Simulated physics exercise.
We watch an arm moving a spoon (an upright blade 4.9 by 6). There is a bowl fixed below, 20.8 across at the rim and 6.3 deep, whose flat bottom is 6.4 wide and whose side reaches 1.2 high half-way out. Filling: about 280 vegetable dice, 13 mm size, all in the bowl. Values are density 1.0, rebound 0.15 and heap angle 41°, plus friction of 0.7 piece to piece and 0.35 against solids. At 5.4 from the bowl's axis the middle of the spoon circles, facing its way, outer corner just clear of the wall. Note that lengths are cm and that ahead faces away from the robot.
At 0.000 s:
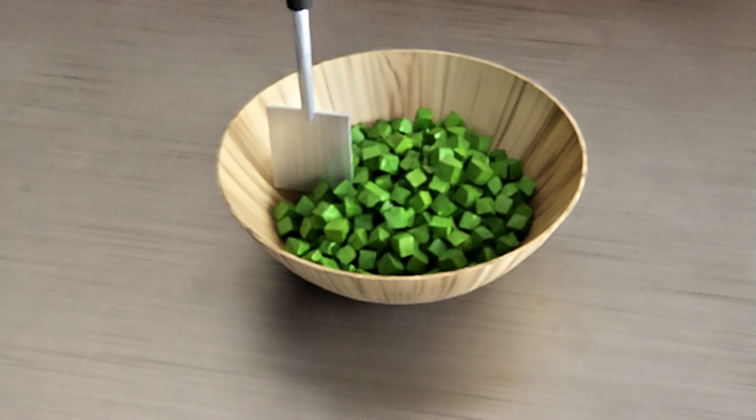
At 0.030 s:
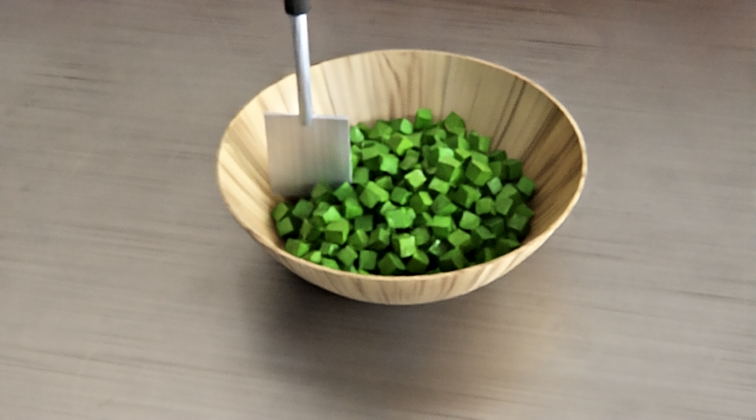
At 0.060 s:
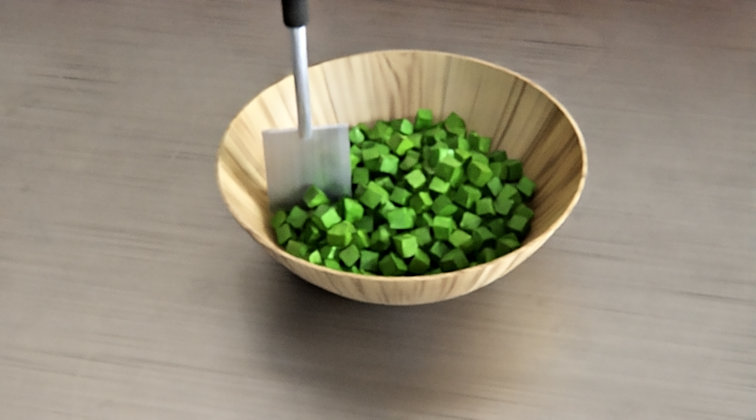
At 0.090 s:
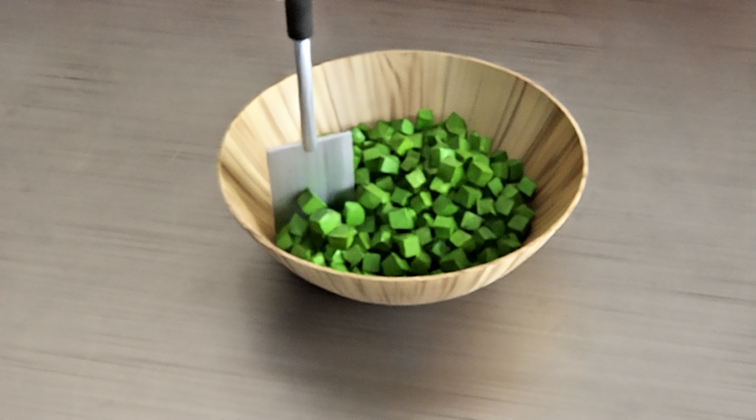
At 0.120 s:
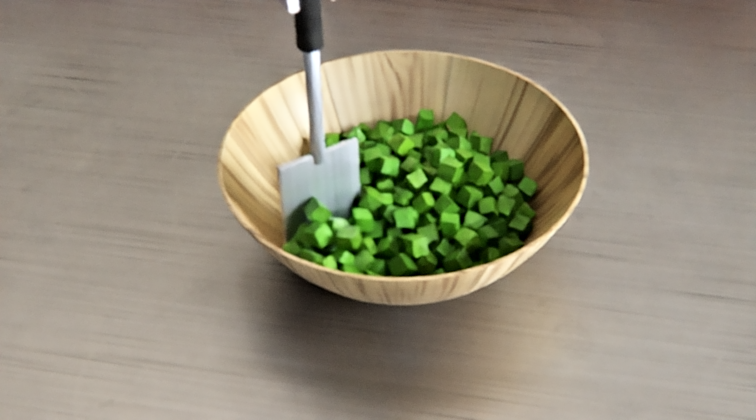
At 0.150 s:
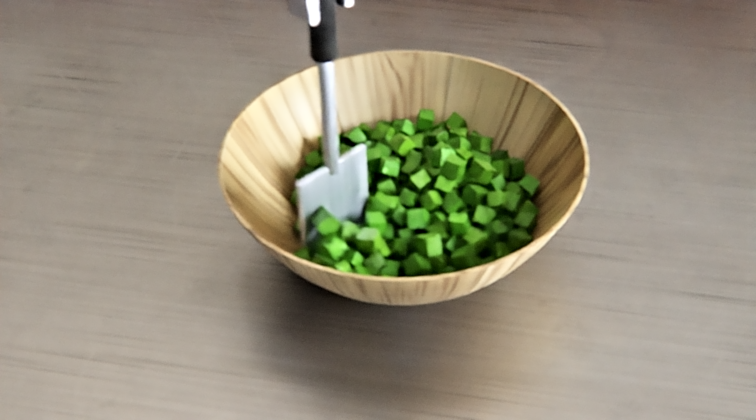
A brownish-grey, faintly streaked surface fills the view, seen from above at a slant by a camera that stays still. A pale wooden bowl with darker grain sits near the middle, holding a heap of bright green cubes, with a flat silver blade on a black-handled metal shaft standing at its left side. The blade lowers into the cubes, then turns and sweeps slowly rightward and towards the viewer, nudging nearby pieces.
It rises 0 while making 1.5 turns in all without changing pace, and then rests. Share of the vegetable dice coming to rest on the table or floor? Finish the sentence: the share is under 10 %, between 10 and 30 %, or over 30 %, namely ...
The share is between 10 and 30 %.
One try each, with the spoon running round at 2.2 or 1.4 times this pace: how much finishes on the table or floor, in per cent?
Estimates in order: Near 60 % and near 35 %.
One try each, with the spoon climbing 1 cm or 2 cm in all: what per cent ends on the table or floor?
It comes to about 20 per cent and about 10 per cent.
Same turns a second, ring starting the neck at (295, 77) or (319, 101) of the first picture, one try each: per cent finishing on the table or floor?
Near 20 per cent and near 20 per cent, in that order.
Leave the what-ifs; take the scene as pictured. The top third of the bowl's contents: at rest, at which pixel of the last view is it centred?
The centre is near pixel (482, 134).
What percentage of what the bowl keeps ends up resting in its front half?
I'd put it near 25 per cent.
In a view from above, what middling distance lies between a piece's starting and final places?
Roughly 8 cm, measured level.
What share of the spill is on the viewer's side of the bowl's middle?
About 30 per cent.
By 0.59 s, 246° round, highest piece 8 above the table; 257 in the bowl, 11 on the table or floor, 7 in flight or on the tool.
By 1.03 s, 76° round, highest piece 8 above the table; 239 in the bowl, 32 on the table or floor, 4 in flight or on the tool.
By 1.45 s, 180° round, highest piece 7 above the table; 220 in the bowl, 55 on the table or floor.
By 2.15 s, 180° round, highest piece 7 above the table; 220 in the bowl, 55 on the table or floor.
Final count, 220 in the bowl, 55 on the table or floor. That is 20 % on the table or floor.
